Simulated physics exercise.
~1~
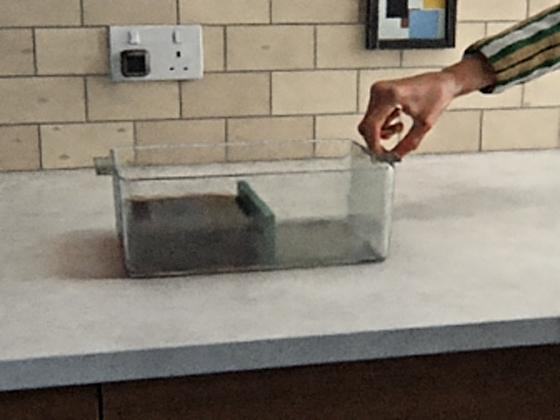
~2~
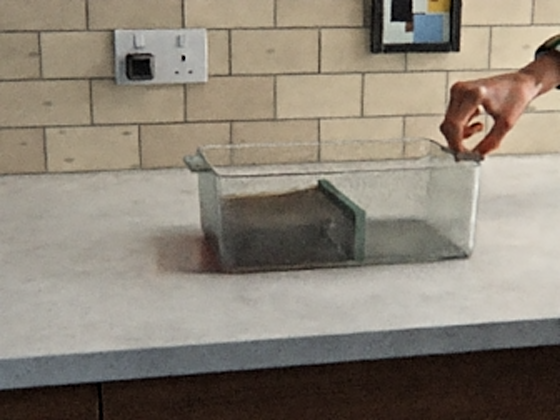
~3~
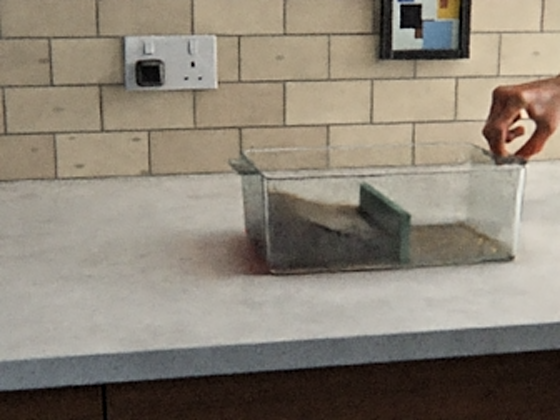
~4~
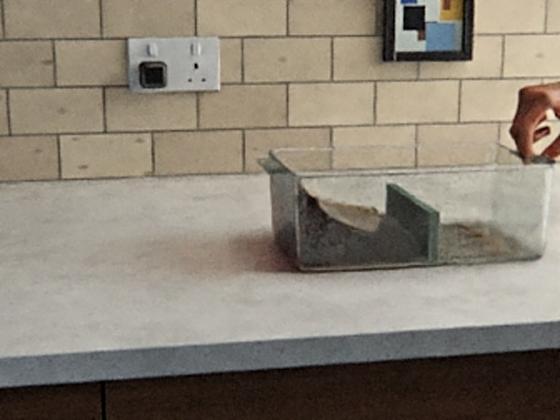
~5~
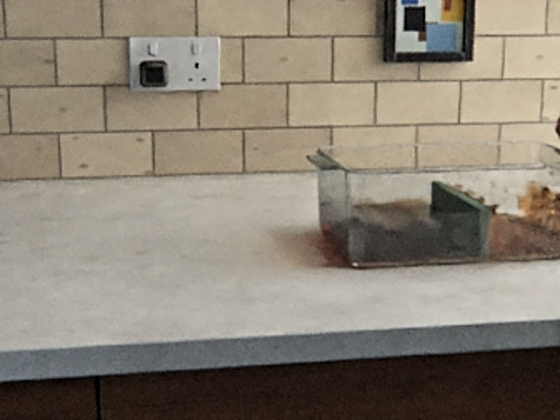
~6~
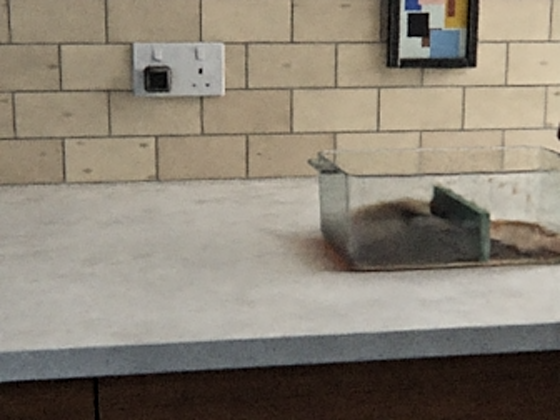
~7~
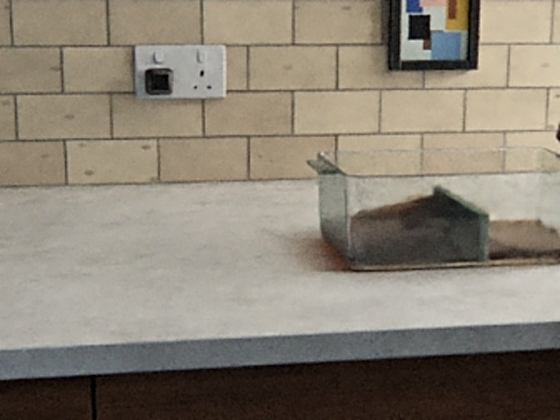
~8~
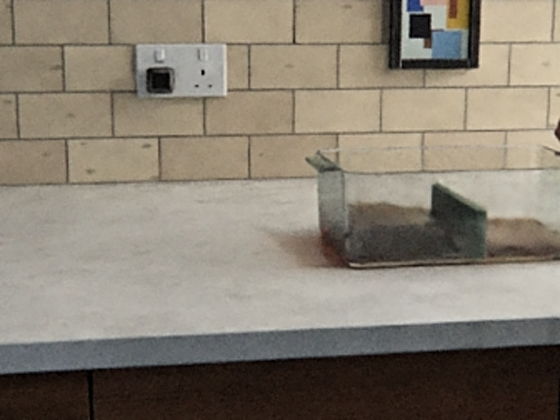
To begin with, a hand in a striped sleeve grips the right rim of a clear oblong tub on a pale counter, with dark liquid to the left of its green upright divider. The hand pulls the tub to the right, and the liquid tilts, climbing toward the left end. As the tub nears the right edge of view, its contents slosh back and some ends up beyond the divider. The tub then stays put while the liquid heaps against the divider and settles lower. Finally, most remains on the left, with a brownish share on the right.
